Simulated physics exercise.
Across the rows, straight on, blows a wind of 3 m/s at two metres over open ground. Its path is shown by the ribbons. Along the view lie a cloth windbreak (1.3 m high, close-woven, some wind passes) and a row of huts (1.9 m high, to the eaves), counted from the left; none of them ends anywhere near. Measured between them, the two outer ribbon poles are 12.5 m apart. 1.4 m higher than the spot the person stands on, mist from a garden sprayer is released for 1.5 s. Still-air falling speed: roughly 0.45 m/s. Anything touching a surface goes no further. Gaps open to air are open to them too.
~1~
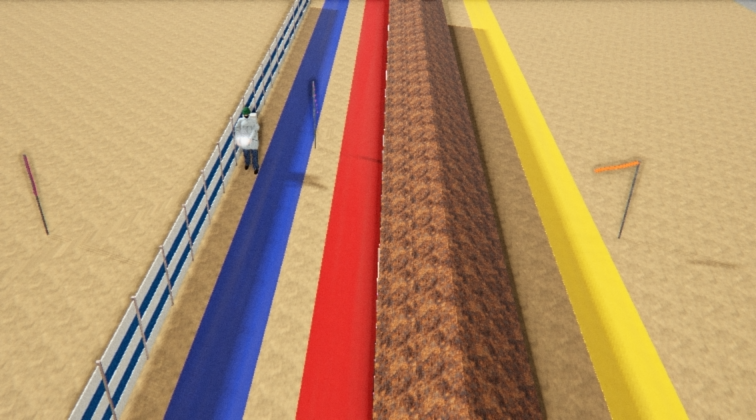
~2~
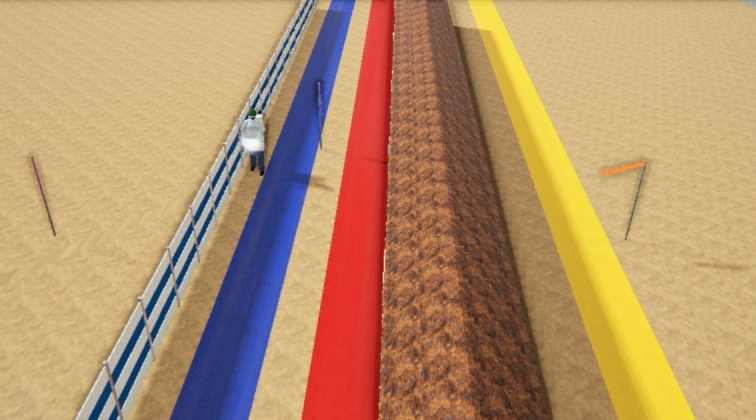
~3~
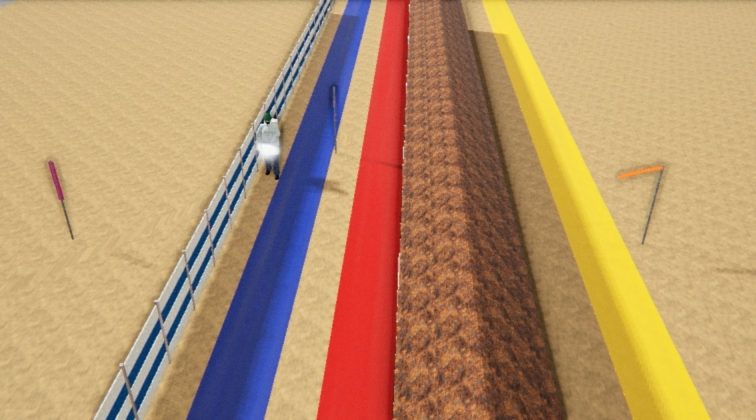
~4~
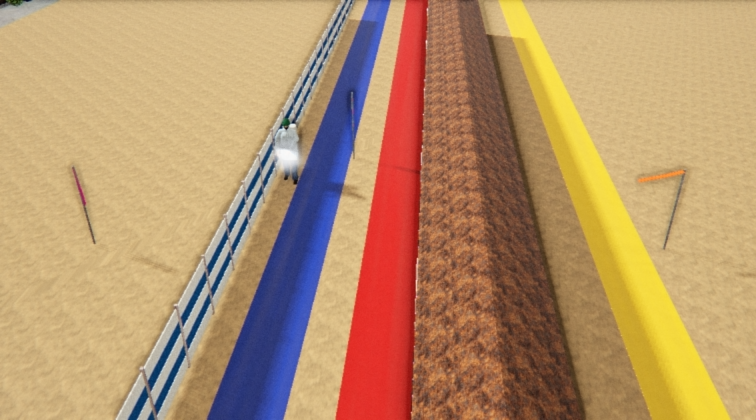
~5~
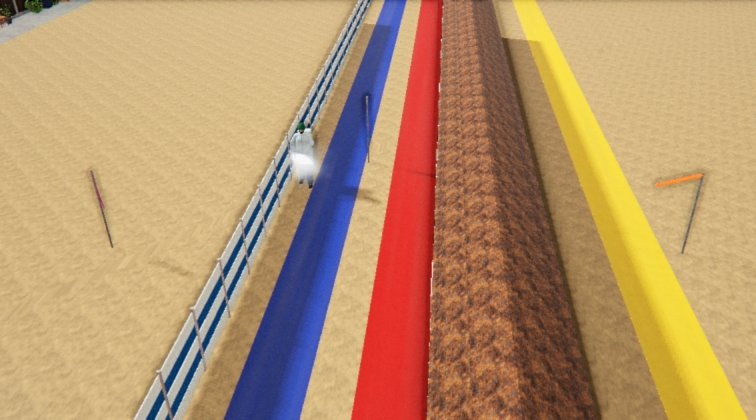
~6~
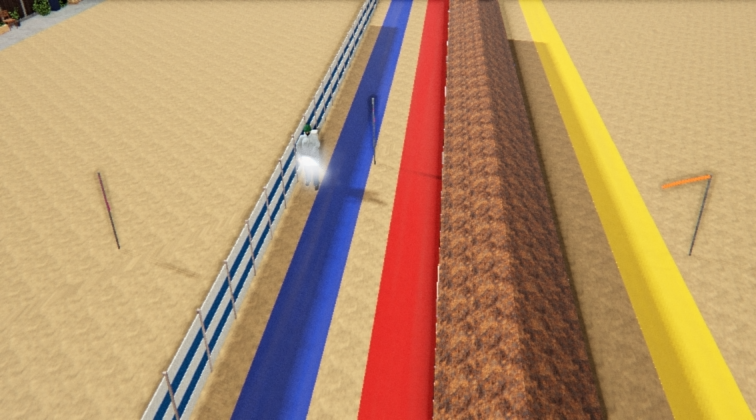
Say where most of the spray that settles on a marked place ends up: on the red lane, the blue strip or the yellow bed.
Most of it ends up on the blue one.
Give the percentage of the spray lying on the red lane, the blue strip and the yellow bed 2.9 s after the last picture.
I'd put it near 0 % on red, 40 % on blue and 0 % on yellow.
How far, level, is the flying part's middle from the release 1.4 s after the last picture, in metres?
My estimate would be some 0.5 metres.
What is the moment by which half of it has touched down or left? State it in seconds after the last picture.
Estimated time: Close to 3.0 s.
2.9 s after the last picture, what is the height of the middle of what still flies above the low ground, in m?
Roughly 0.4 m up.
Then, 1.4 s after the last picture, 96 % is in the air or yet to come; 0 % lies on the red lane, 0 % on the yellow bed and 3 % on the blue strip; the middle of what still flies is 0.8 m above the low ground, near (320, 179).
Then, 2.9 s after the last picture, 58 % is in the air or yet to come; 0 % lies on the red lane, 0 % on the yellow bed and 39 % on the blue strip; the middle of what still flies is 0.5 m above the low ground, near (331, 190).
Then, 6.9 s after the last picture, 8 % is in the air or yet to come; 0 % lies on the red lane, 0 % on the yellow bed and 84 % on the blue strip.
Then, 18.9 s after the last picture, 0 % is in the air or yet to come; 2 % lies on the red lane, 0 % on the yellow bed and 86 % on the blue strip.
Then, 43.9 s after the last picture, 0 % is in the air or yet to come; 3 % lies on the red lane, 0 % on the yellow bed and 86 % on the blue strip.
